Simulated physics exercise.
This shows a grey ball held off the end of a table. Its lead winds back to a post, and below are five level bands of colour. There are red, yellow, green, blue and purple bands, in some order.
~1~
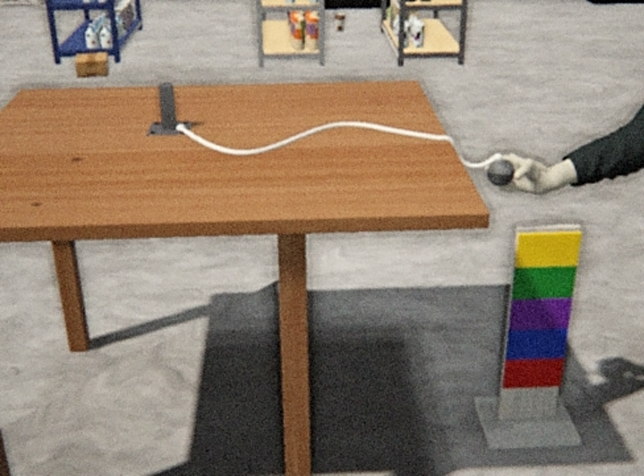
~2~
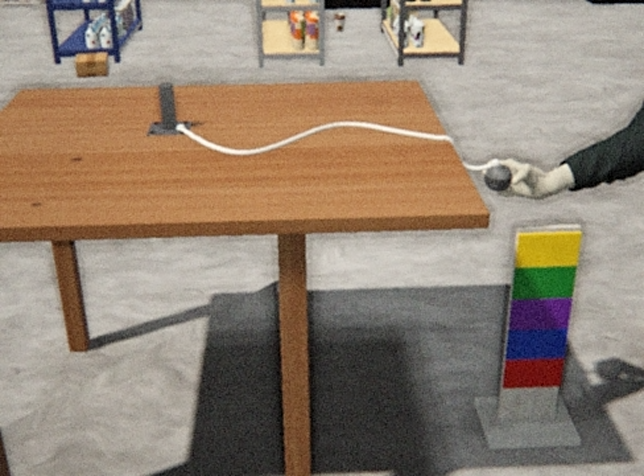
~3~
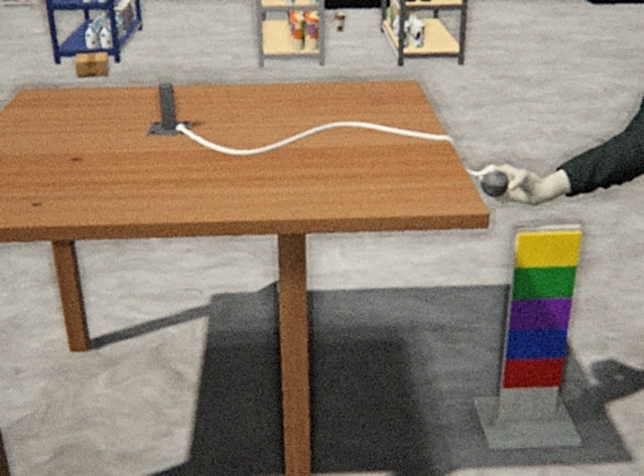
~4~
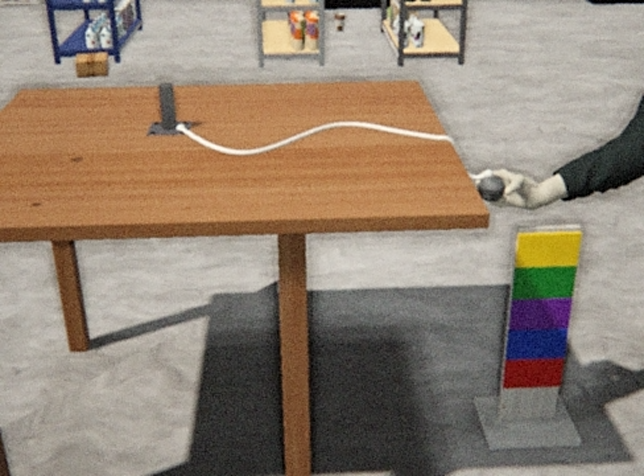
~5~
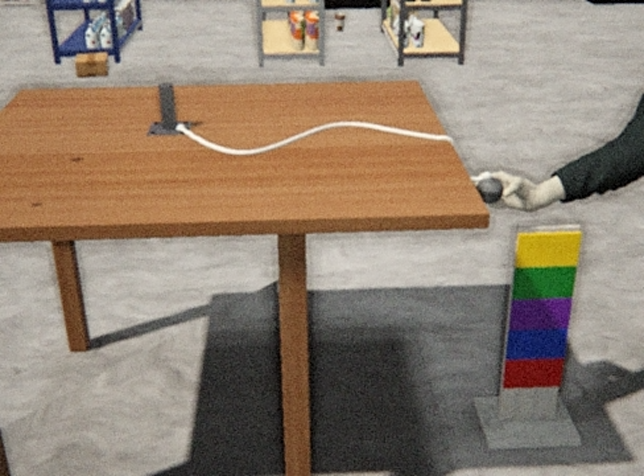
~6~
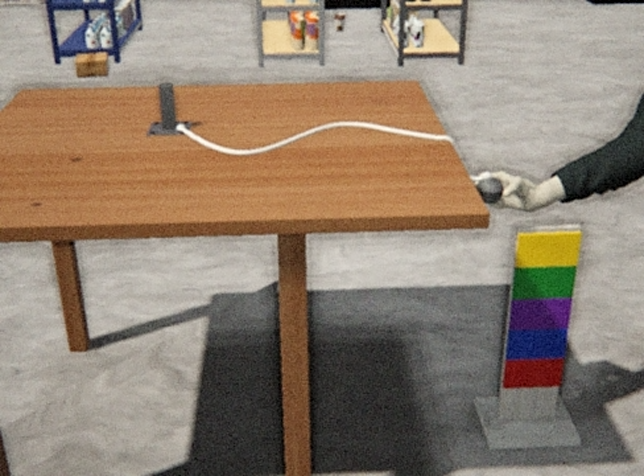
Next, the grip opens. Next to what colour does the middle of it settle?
Next to green.
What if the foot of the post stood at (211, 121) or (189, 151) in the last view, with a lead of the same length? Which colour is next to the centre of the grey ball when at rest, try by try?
It comes out purple the first time and purple the second time.
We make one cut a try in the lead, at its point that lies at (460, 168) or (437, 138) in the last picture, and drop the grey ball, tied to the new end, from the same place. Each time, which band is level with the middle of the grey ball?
Lab note - try 1: Yellow; try 2: Above them all.
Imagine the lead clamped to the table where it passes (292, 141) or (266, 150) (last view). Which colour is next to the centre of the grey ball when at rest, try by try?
In that order: Yellow; yellow.
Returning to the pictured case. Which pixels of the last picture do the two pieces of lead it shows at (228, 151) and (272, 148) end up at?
At (268, 131), then (314, 133).
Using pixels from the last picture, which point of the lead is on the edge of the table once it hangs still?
That spot is near (381, 129).
A little later, ball near (439, 267); level with green.
Next, ball near (460, 282); level with green.
When it is over, ball near (450, 285); level with green. Its middle rests at the green band.
